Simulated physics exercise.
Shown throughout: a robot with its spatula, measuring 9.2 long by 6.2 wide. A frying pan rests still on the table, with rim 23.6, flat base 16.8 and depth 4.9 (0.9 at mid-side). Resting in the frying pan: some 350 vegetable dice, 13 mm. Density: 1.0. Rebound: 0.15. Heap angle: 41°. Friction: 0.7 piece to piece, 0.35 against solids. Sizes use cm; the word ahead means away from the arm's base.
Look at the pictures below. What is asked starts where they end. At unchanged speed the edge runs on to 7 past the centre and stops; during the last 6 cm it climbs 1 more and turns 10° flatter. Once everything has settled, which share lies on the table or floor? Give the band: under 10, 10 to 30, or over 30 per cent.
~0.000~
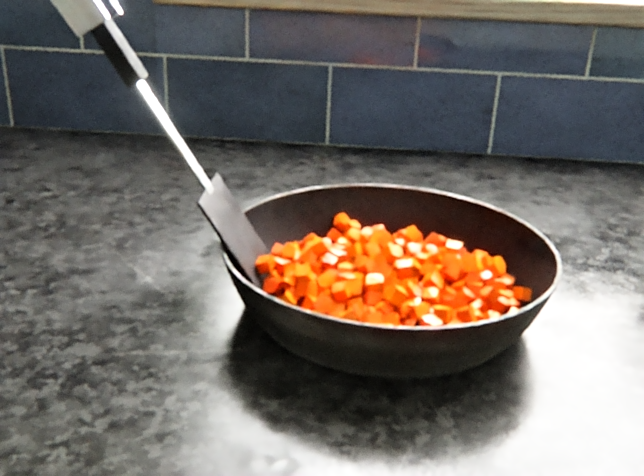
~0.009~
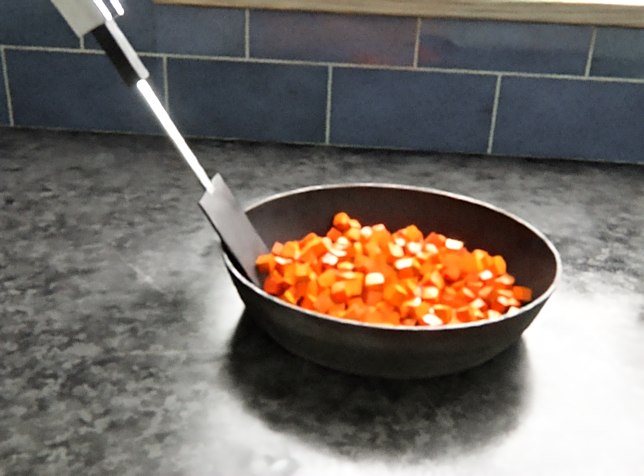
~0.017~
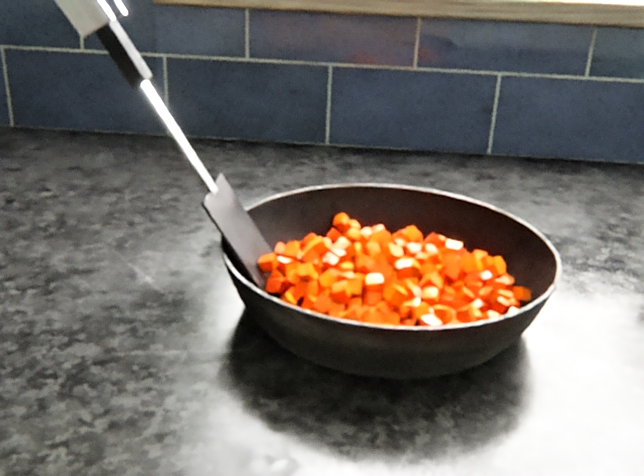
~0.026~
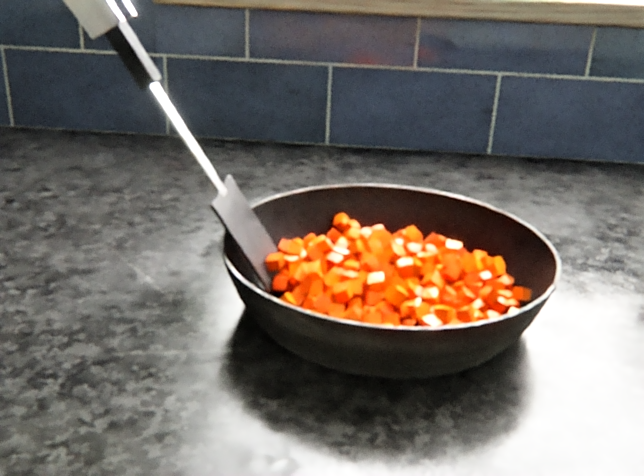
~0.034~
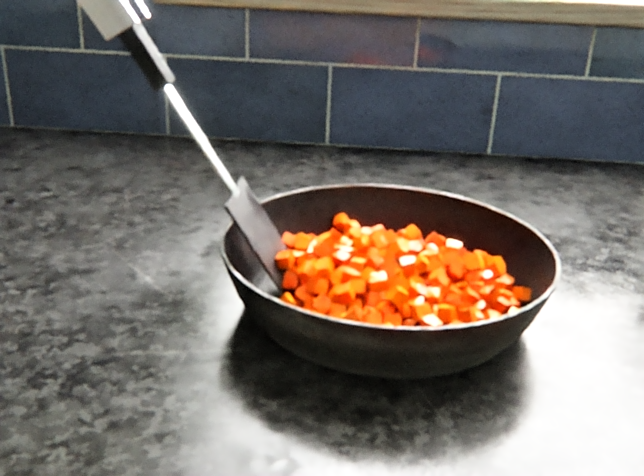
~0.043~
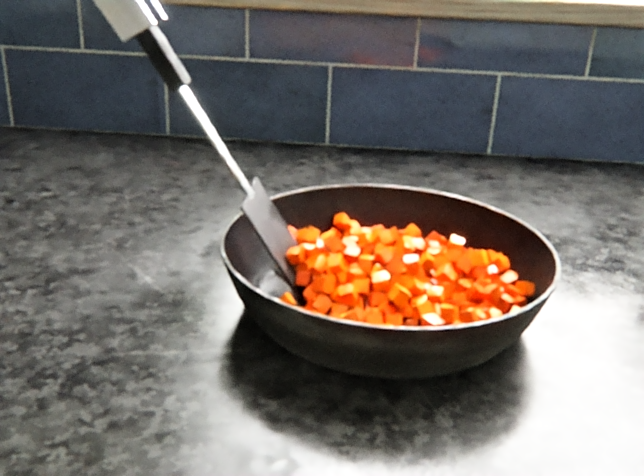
10 to 30 per cent.
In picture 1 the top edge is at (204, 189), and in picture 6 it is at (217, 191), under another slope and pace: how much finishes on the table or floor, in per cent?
0 per cent.
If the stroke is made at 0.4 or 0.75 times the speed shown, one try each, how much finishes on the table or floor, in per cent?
Some 5 and 10 per cent.
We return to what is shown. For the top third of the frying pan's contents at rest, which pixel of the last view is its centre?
Look near (496, 264).
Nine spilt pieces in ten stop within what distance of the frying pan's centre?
I'd put it at about 25 centimetres.
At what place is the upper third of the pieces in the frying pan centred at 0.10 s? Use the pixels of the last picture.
I'd put it close to (454, 257).
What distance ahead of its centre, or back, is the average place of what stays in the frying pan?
What stays is shifted forward by around 3.5 cm.
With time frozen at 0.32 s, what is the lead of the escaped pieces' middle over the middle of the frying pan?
About 16 cm.
After 0.07 s, sloping 58°, highest piece 6 above the table; 348 in the frying pan.
After 0.10 s, sloping 55°, highest piece 8 above the table; 346 in the frying pan, 2 on the blade or in flight.
After 0.32 s, sloping 48°, highest piece 9 above the table; 288 in the frying pan, 47 on the table or floor, 13 on the blade or in flight.
After 1.37 s, sloping 48°, highest piece 6 above the table; 287 in the frying pan, 61 on the table or floor.
In the end, 287 in the frying pan, 61 on the table or floor. That is 18 % on the table or floor.
